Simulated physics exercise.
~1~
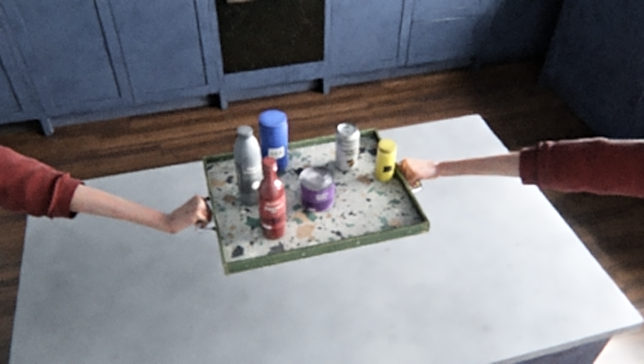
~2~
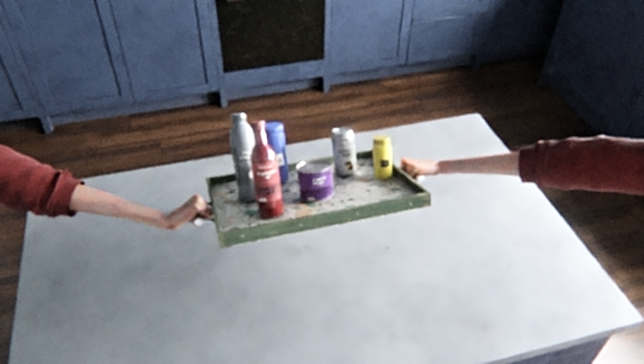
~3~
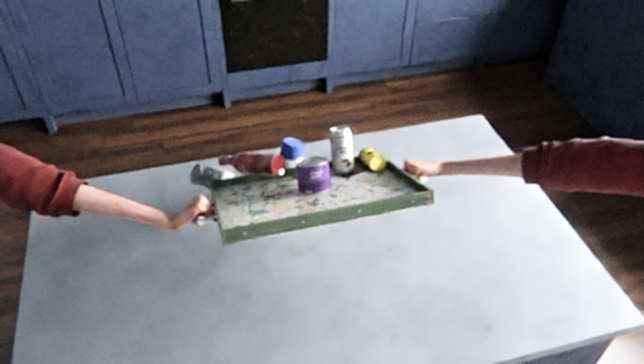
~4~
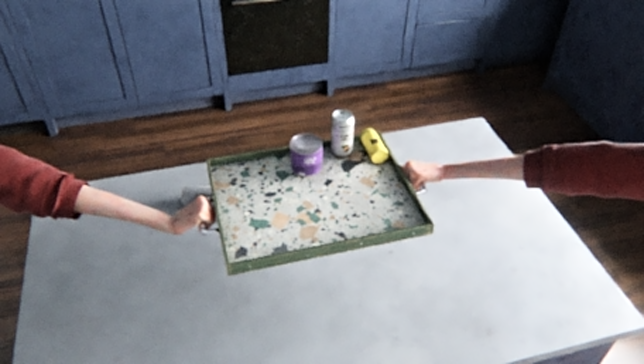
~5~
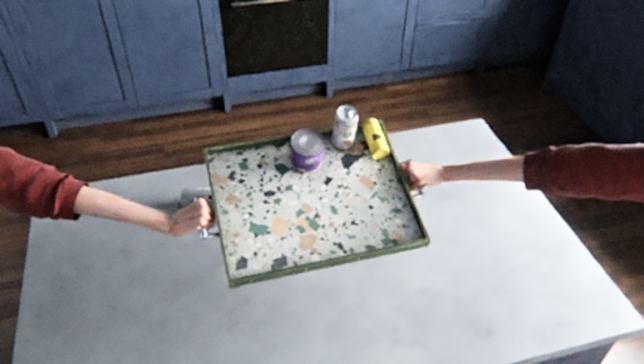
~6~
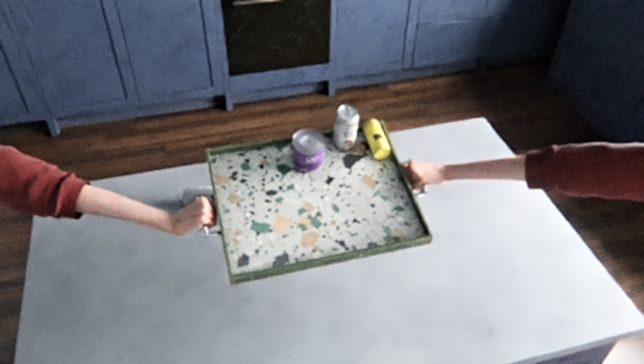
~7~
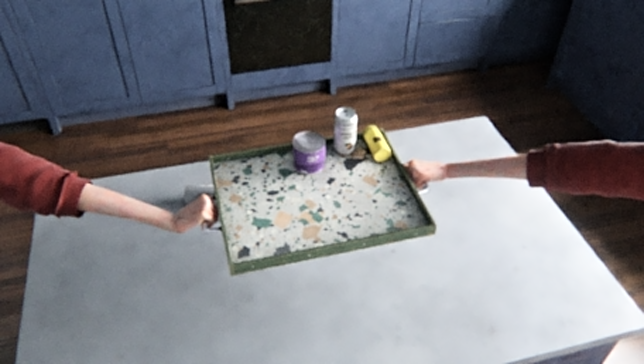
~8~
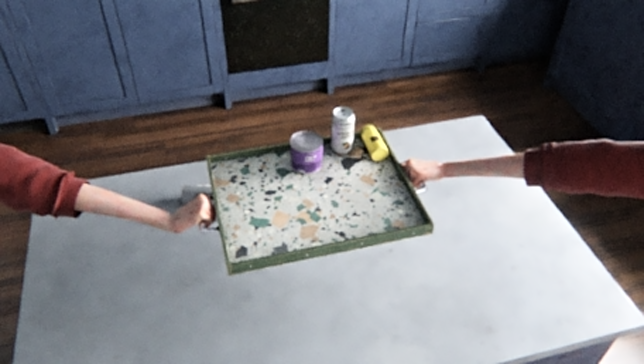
The video shows two hands holding a tray of containers above a white table and tipping its far edge down, so the grey bottle, red bottle and blue jar topple and fall off. The tray tilts back, ending with the purple tin and white can upright and the yellow shaker lying on its side.
